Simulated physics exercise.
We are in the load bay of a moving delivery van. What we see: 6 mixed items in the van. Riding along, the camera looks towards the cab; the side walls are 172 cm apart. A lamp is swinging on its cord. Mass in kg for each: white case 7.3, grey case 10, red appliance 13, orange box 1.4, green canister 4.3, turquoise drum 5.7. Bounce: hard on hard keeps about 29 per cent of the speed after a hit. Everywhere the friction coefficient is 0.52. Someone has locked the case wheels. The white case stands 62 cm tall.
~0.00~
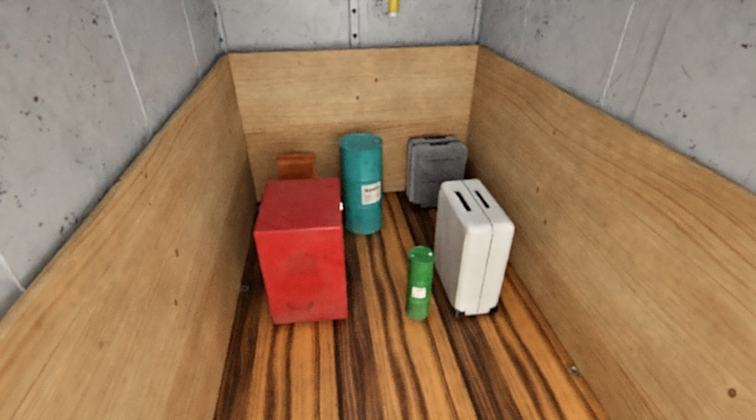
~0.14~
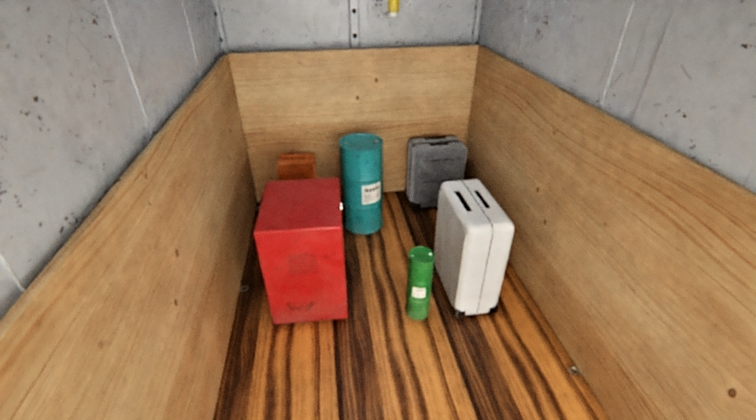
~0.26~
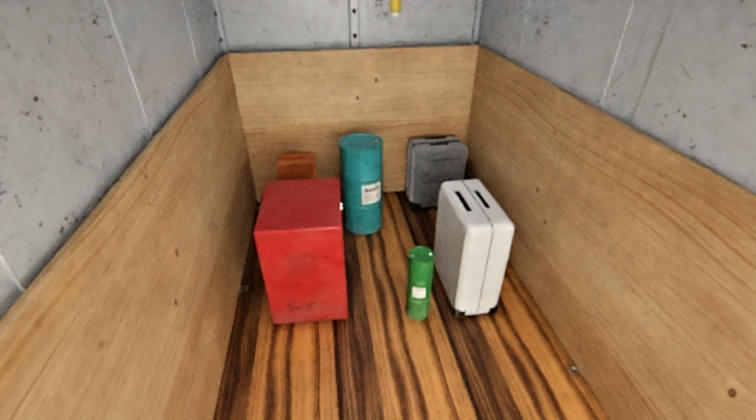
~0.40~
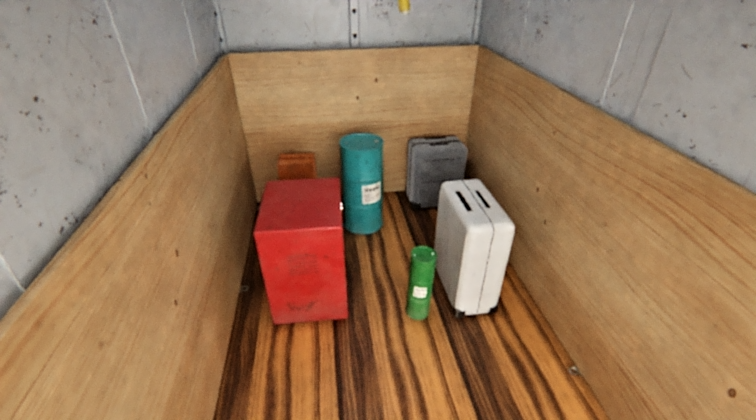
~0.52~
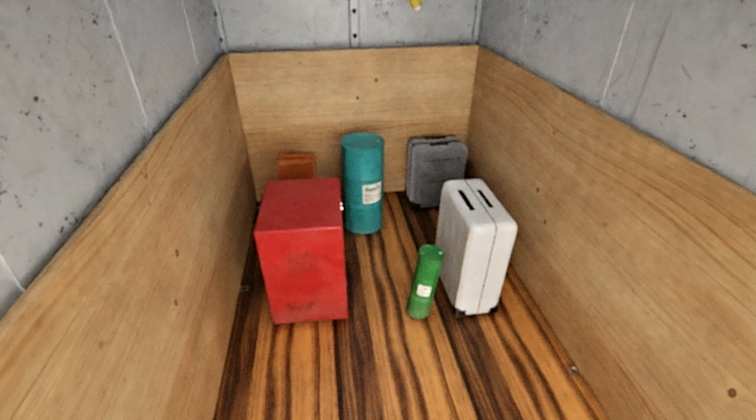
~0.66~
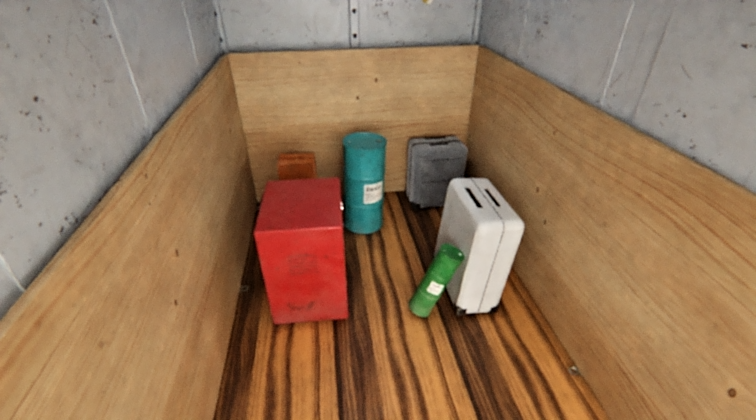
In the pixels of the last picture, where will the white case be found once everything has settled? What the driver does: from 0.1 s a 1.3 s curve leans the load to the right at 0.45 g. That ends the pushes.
At (492, 240).
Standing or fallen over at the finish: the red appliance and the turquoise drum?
Final state - red appliance: Remains on its base; turquoise drum: Goes over.
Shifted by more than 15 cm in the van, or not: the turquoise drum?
Outcome for the turquoise drum: Displaced.
After 0.96 s, push 0.45 g right; white case 23° off upright near (492, 240); green canister 33° off upright; turquoise drum 9° off upright.
After 1.56 s, steady run; white case 23° off upright near (492, 240); turquoise drum 66° off upright; green canister 33° off upright.
After 2.86 s, steady run; white case 23° off upright near (492, 240); turquoise drum on its side; green canister 33° off upright.
In the end (5.2 s), toppled in the van, green canister and turquoise drum; the other 4 under 15 cm from the start. At the end, from the last picture's camera, white case near (492, 240).
